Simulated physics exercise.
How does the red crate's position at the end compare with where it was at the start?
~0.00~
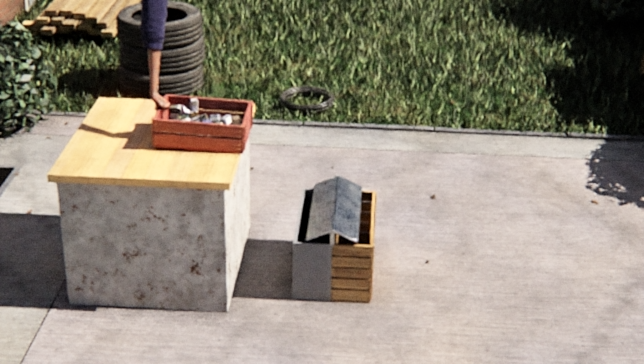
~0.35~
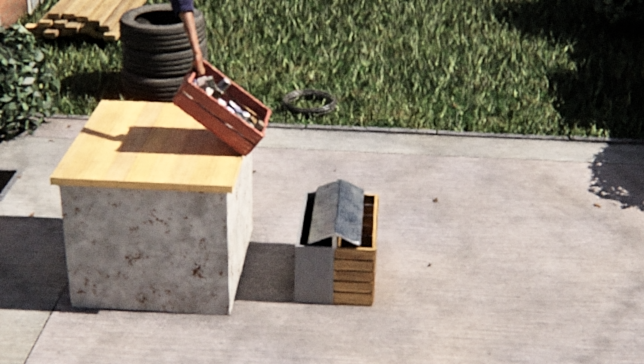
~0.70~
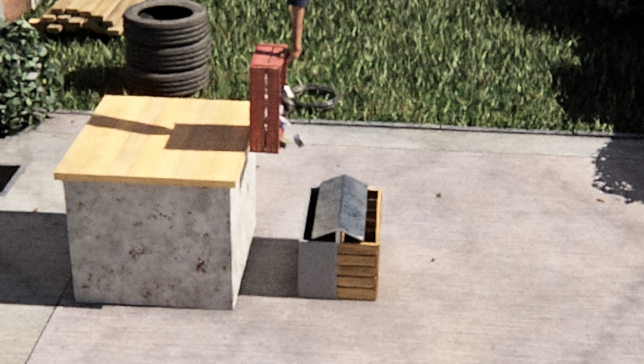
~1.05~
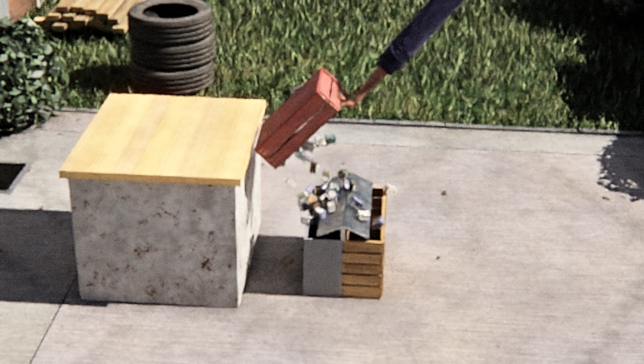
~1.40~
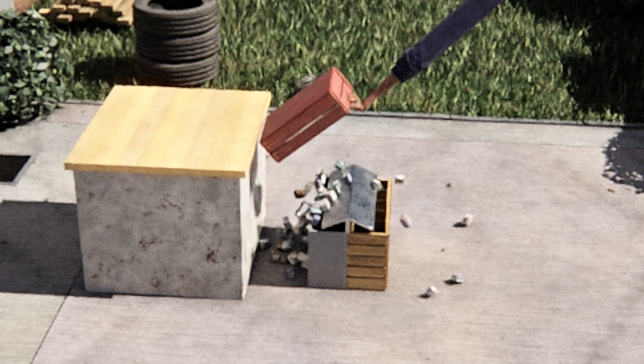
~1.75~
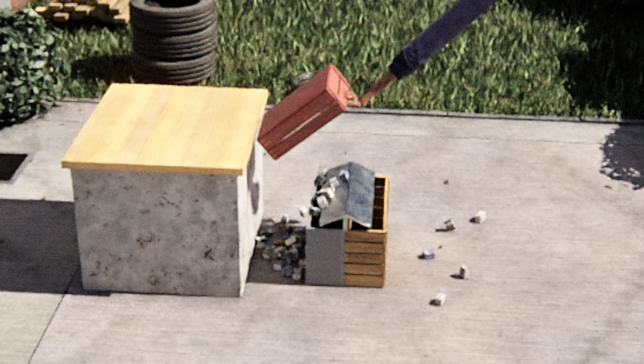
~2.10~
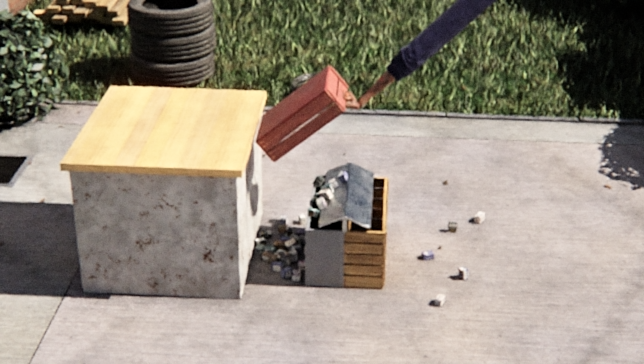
At the start the red crate sat upright on top of the bench, near its back right corner. By the end it was held tipped over in the air, farther right, just past the bench's right edge.
